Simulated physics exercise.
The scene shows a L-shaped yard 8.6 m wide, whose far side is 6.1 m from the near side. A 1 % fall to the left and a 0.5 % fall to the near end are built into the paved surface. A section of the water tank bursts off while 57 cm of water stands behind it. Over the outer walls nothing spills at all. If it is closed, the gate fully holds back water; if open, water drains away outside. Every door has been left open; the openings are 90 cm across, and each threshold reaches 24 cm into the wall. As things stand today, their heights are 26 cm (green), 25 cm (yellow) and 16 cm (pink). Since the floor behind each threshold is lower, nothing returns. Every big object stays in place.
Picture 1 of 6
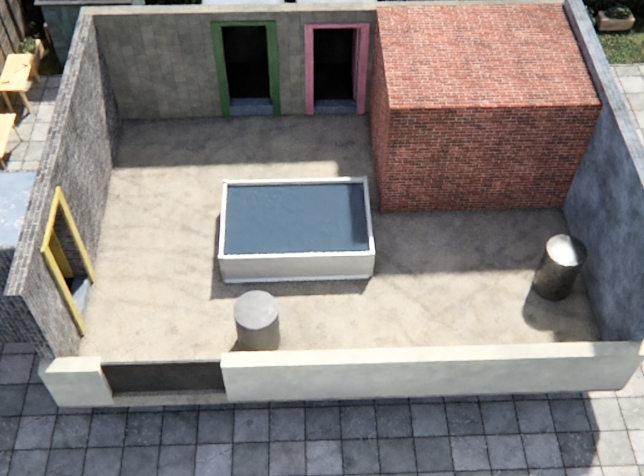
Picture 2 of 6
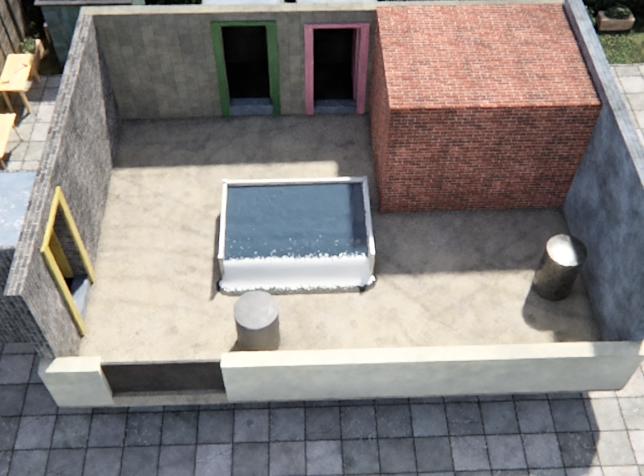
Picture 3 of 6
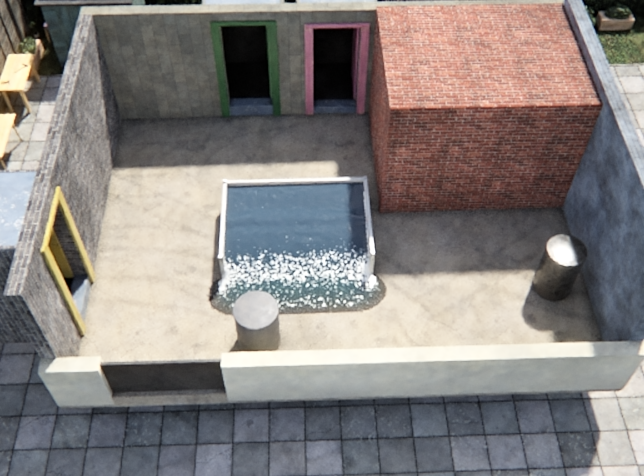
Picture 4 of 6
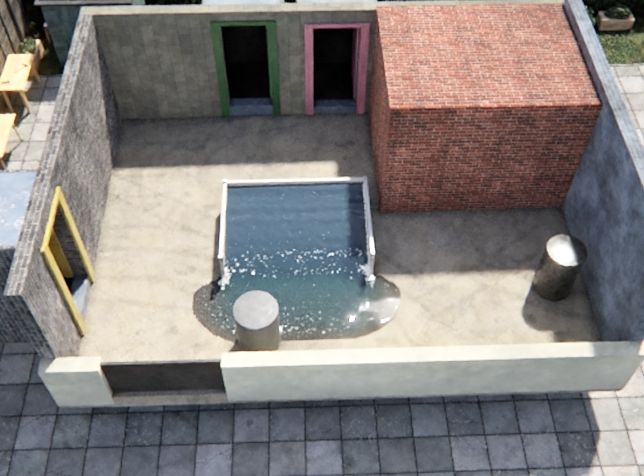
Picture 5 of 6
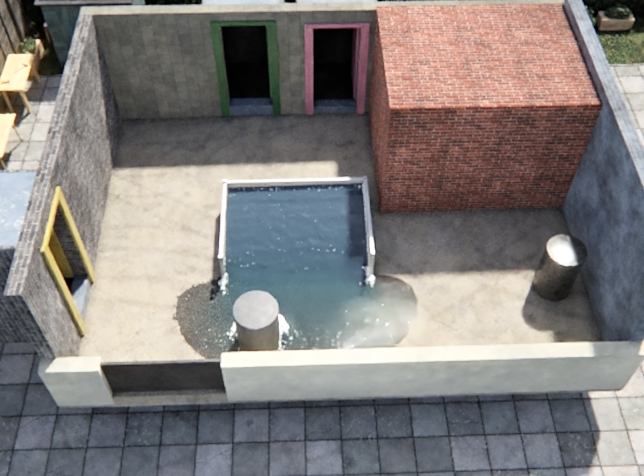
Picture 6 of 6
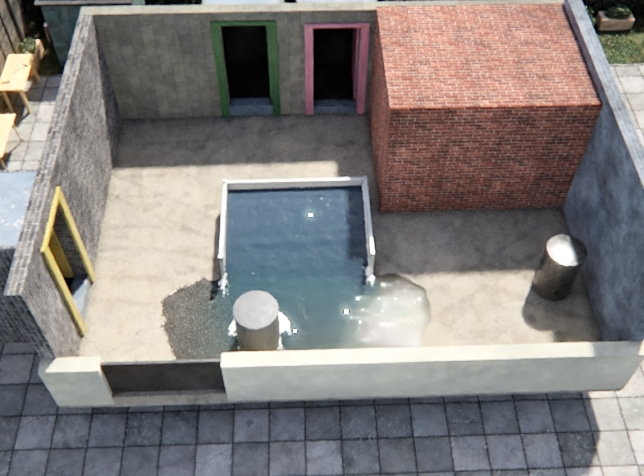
A walled yard with a brick block and open doorways held a still tank of water until its near side gave way, and water gushed out, foaming, around a round pillar and spread across the floor.
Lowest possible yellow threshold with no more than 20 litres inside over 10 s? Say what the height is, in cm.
I would say 16 cm.
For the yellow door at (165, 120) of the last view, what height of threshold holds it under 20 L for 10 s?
About 9.0 cm.
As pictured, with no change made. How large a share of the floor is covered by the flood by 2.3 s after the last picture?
Near 45 per cent of the open floor.
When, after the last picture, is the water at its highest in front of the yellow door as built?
Some 2.6 s, more or less.
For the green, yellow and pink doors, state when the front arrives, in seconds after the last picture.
The flood shows up at green at 4.5 s, at yellow at 1.5 s, and at pink at 6.0 s.
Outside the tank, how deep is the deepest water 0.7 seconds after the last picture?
Max depth: Around 44 cm.
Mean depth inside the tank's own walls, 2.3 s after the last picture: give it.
It averages near 11 cm.
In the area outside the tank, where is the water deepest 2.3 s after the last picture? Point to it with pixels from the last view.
Look close to (119, 383).
Then, 0.7 s after the last picture water covers 25 % of the floor, deepest (44 cm) near (323, 376); it has not reached the yellow door.
Then, 2.3 s after the last picture water covers 45 % of the floor, deepest (36 cm) near (119, 383); 21 cm at the yellow door, 0 litres in over its 25 cm threshold.
Then, 9.3 s after the last picture water covers 100 % of the floor, deepest (12 cm) near (289, 357); 7 cm at the yellow door, 1 litre in over its 25 cm threshold.
At the yellow door as built, the water peaked near 23 cm, 2.5 s after the last picture.
Run again over the same 10 s with other heights there, 32 litres in over 13.5 cm, 9 litres over 18.5 cm. The limit of 20 litres is kept from about 16 cm up.
